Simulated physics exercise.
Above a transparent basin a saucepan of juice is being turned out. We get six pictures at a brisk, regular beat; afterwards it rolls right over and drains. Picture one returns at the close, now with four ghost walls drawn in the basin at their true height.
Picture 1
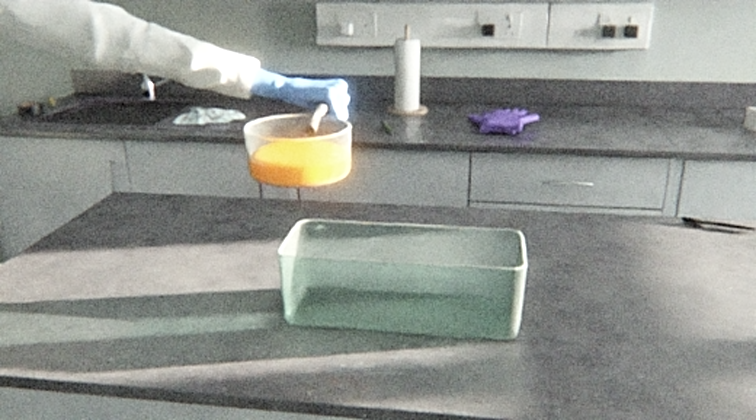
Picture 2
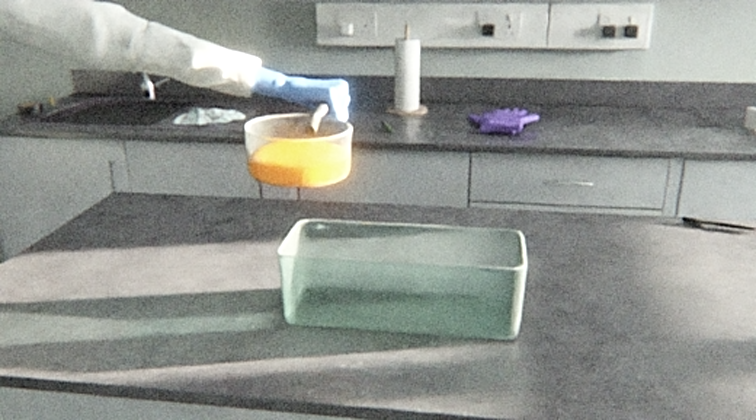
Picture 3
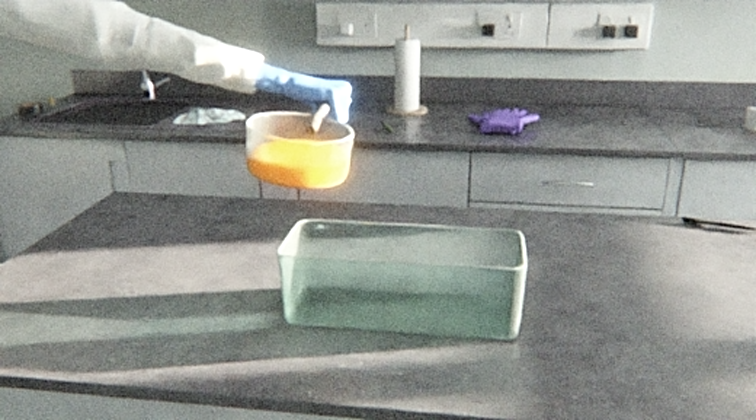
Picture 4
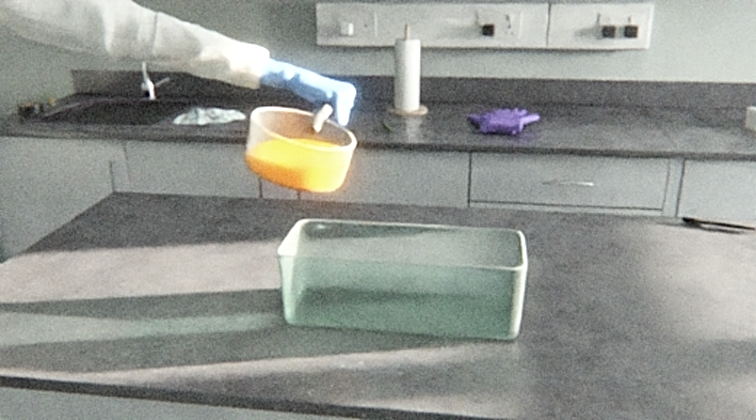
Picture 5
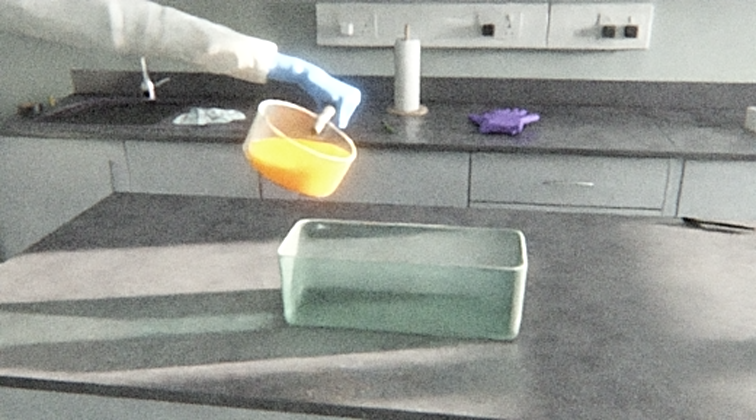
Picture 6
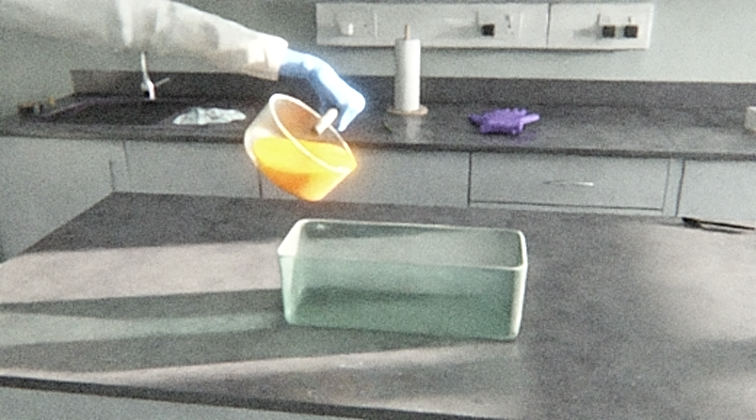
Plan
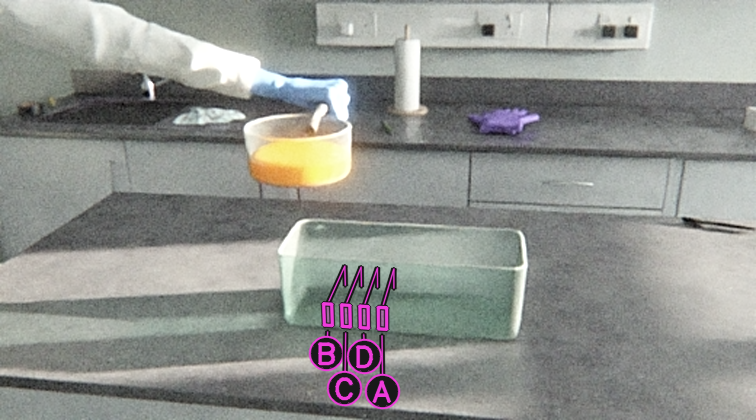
A gloved hand tilts a saucepan of orange juice steadily rightward above a transparent basin.
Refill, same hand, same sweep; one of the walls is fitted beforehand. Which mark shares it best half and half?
D beats the others.
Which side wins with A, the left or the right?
More ends on the left.
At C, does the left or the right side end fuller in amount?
The right one.
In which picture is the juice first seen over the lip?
Picture 6.
In magenta, A at (381, 335); B at (327, 331); C at (345, 332); D at (363, 334).
With A, about 79 % ends left of the wall and 20 % right of it.
With B, about 7 % ends left of the wall and 92 % right of it.
With C, about 15 % ends left of the wall and 84 % right of it.
With D, about 47 % ends left of the wall and 53 % right of it.
